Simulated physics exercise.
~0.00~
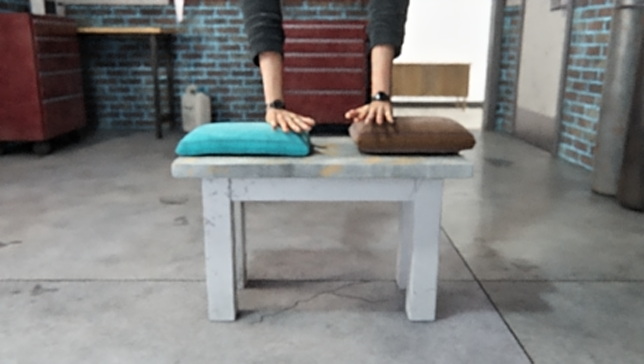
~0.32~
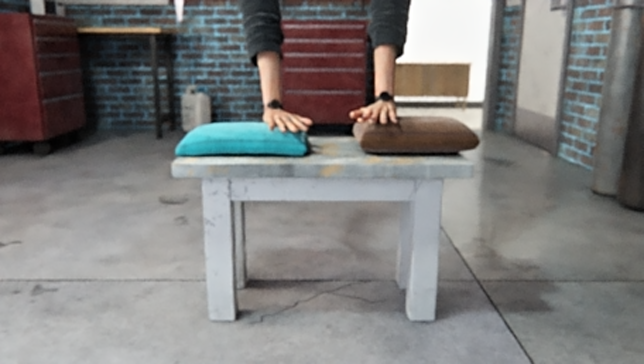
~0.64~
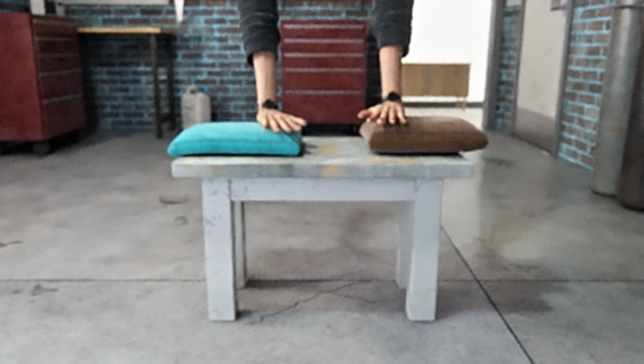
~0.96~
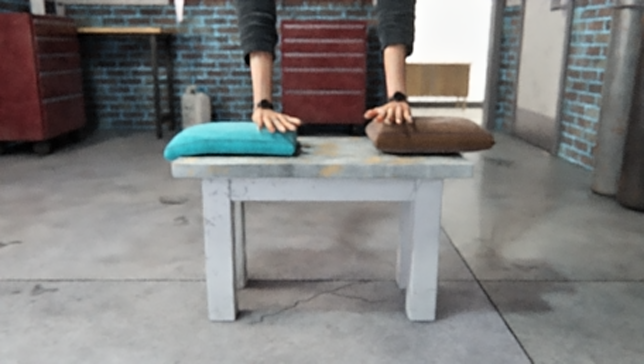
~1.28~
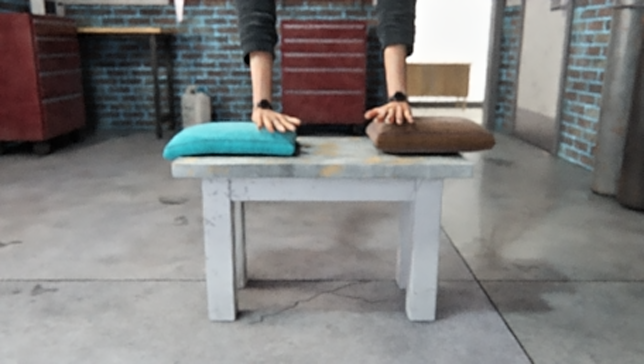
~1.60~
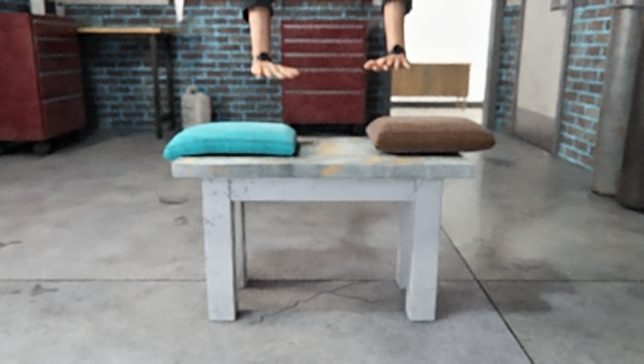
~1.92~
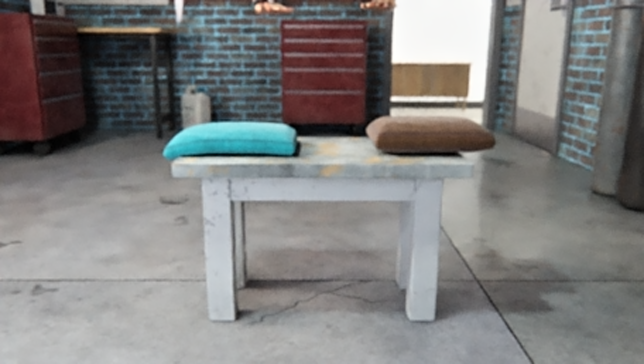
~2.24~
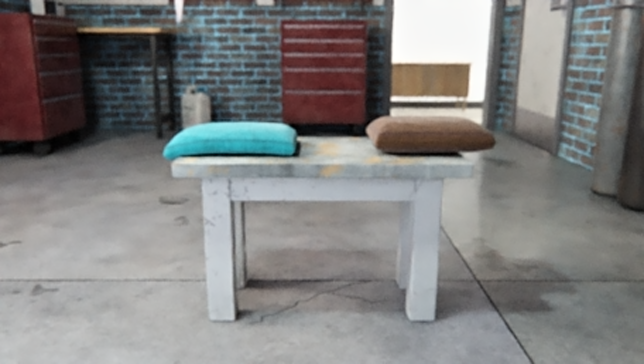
In a brick-walled workshop, two hands push turquoise and brown cushion-like bundles slightly apart on a bench, then lift away, leaving both resting.
